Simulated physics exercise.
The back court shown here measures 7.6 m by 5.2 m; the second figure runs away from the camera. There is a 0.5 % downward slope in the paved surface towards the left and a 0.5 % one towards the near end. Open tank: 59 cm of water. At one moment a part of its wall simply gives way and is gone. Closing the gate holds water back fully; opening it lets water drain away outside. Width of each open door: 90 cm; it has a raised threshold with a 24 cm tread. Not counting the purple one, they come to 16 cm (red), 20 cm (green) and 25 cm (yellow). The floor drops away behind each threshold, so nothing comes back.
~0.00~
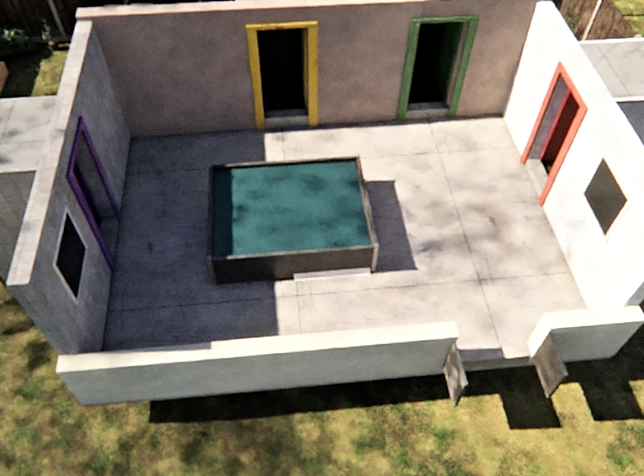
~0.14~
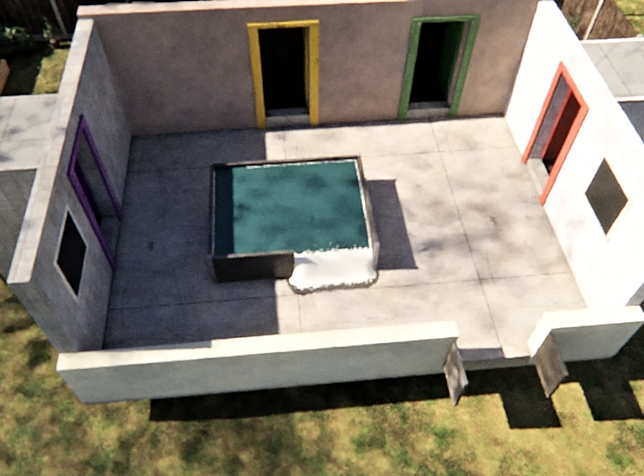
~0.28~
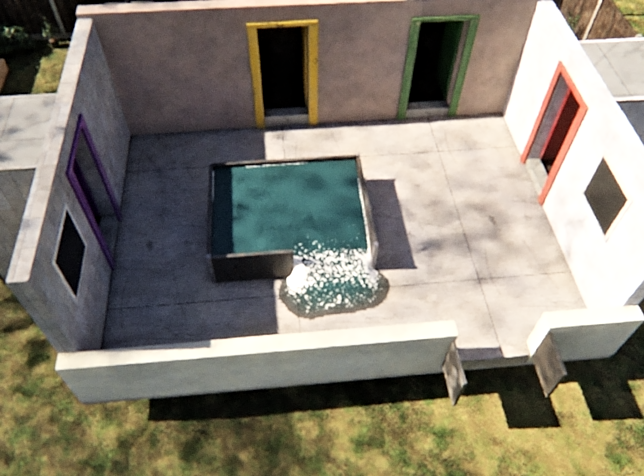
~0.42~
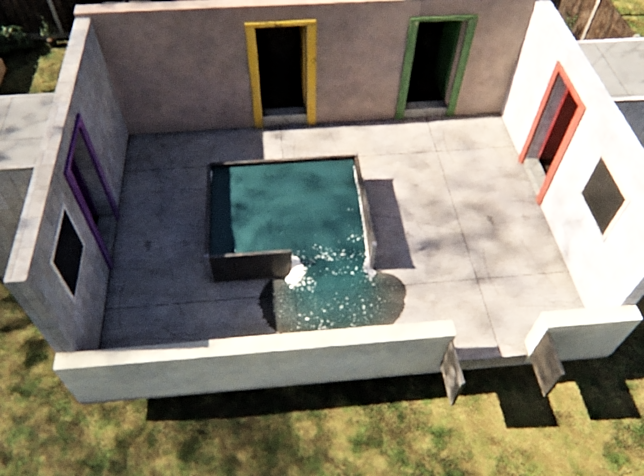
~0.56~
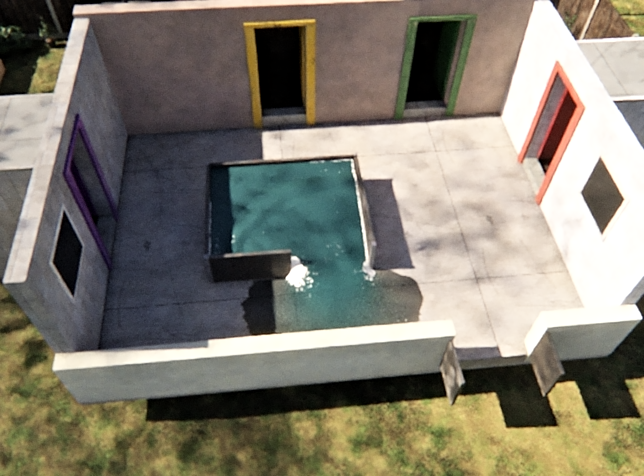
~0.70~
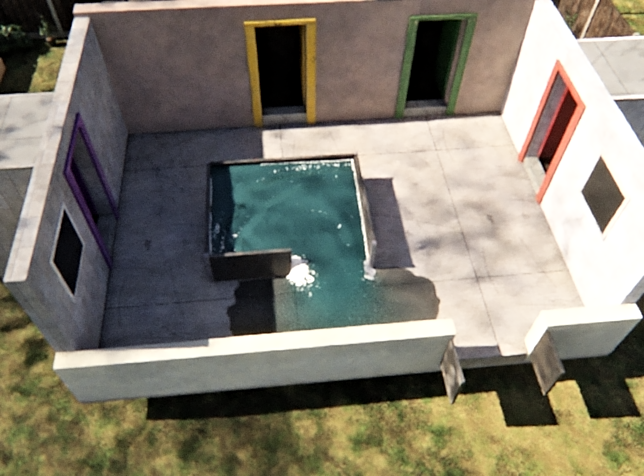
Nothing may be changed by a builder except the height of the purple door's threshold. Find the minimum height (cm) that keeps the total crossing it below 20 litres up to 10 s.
The minimum is roughly 5.5 cm.
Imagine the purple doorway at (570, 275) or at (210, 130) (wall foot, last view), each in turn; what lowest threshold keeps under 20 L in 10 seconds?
Around 14.5 and 6.5 cm respectively.
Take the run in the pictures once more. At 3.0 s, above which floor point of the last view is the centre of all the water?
(317, 269), roughly.
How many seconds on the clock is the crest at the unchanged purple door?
I'd guess close to 3.4 seconds.
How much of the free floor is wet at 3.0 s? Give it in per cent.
Roughly 40 percent of the floor is wet.
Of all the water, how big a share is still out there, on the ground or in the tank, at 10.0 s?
Some 90 per cent remains.
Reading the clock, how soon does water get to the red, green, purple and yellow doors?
Red 3.2 s, green 5.0 s, purple 2.8 s, yellow 6.0 s.
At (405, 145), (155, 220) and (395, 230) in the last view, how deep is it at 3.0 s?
About 0, 0 and 0 cm respectively.
After 1.4 s water covers 15 % of the floor, deepest (44 cm) near (339, 344); it has not reached the purple door.
After 3.0 s water covers 40 % of the floor, deepest (30 cm) near (341, 355); 6 cm at the purple door, 0 litres in over its 21 cm threshold.
After 10.0 s water covers 95 % of the floor, deepest (13 cm) near (170, 197); 6 cm at the purple door, 0 litres in over its 21 cm threshold.
At the purple door as built, the water arrived by 2.8 s and peaked near 12 cm at 3.4 s.
With a threshold of 4.5 cm, 31 litres would have come in within the 10 s; with 6.5 cm, 12 litres. So under 20 litres takes about 5.5 cm.
